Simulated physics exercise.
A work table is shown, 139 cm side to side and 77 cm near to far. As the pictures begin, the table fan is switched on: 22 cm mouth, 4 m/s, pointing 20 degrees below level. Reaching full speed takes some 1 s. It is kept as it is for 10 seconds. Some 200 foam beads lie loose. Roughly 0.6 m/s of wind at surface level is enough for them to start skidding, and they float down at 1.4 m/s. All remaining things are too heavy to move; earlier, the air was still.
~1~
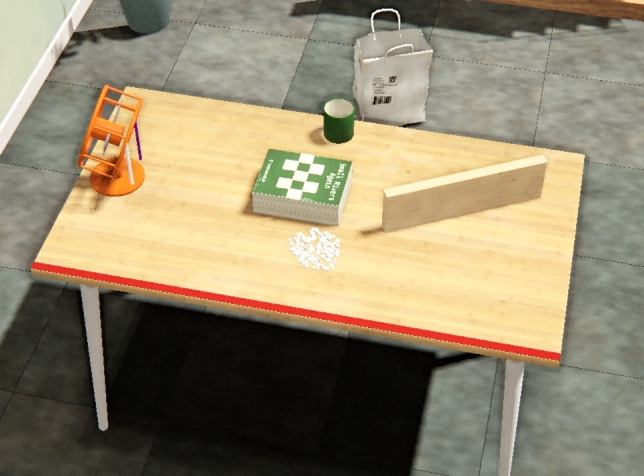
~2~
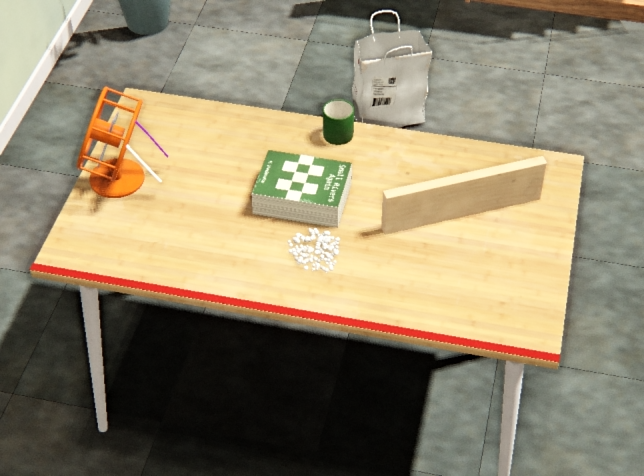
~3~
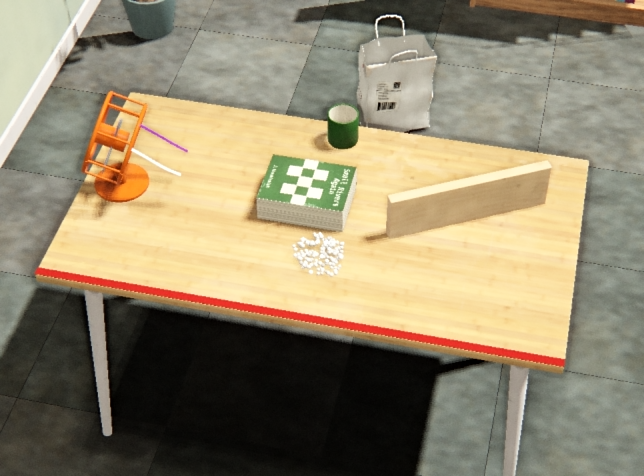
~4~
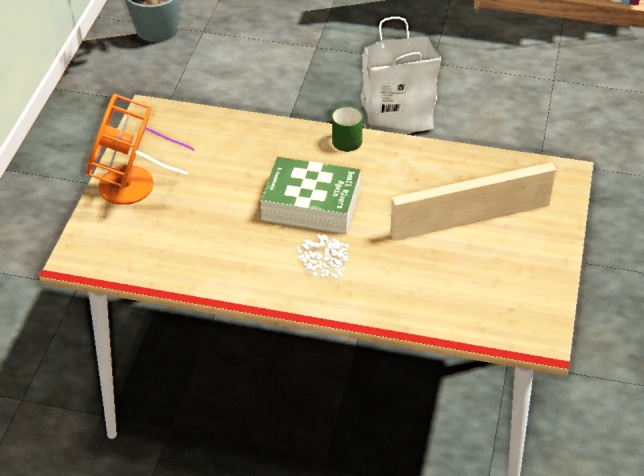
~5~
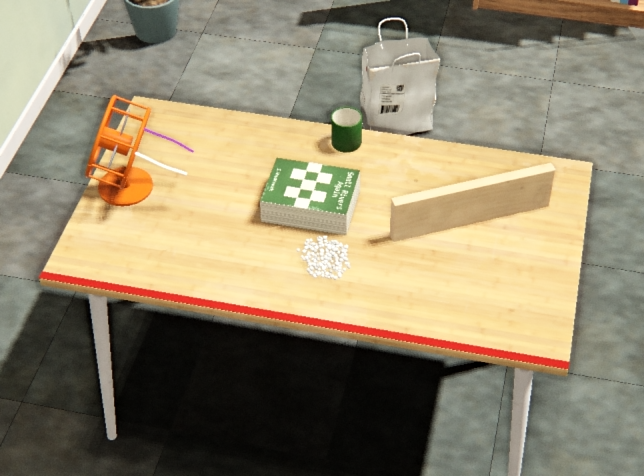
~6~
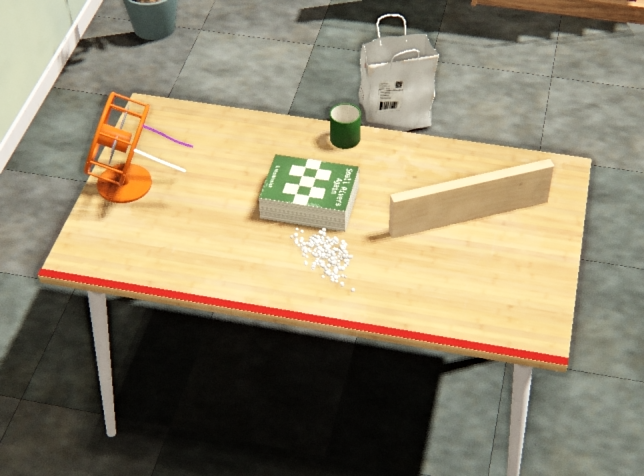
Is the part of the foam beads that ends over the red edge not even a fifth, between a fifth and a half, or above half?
Of the foam beads, more than half end over the red edge.
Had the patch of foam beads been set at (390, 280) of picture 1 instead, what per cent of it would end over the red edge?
Expected share: Near 70 %.
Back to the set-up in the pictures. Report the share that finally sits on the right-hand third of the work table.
Near 0 per cent at the end.
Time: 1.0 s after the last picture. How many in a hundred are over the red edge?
I reckon close to 70 %.
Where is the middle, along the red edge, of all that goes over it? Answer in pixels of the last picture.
(428, 342).
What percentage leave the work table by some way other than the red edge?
The share comes to some 30 per cent.
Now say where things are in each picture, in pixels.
In the first picture, the middle of the foam beads is near (319, 249), none has stirred yet and the mouth of the table fan is at (110, 133).
In the second picture, the middle of the foam beads is near (319, 249), none has stirred yet and the red edge is centred on (285, 315).
In the third picture, the middle of the foam beads is near (323, 253), none has stirred yet, the top of a book is at (307, 182) and the top of a board is at (471, 181).
In the fourth picture, the middle of the foam beads is near (327, 255) and none has stirred yet.
In the fifth picture, the middle of the foam beads is near (329, 256), the farthest in sight from the table fan is at (349, 268) and about 5 % have left their places.
In the sixth picture, the middle of the foam beads is near (329, 254), the farthest in sight from the table fan is at (353, 291) and about 35 % have left their places.
Then, 1.0 s after the last picture the count stands so, 69 % are over the red edge.
Then, 2.2 s after the last picture the count stands so, 72 % are over the red edge.
Then, 4.6 s after the last picture the count stands so, 72 % are over the red edge.
Then, 9.1 s after the last picture, at the end, 72 % are over the red edge.
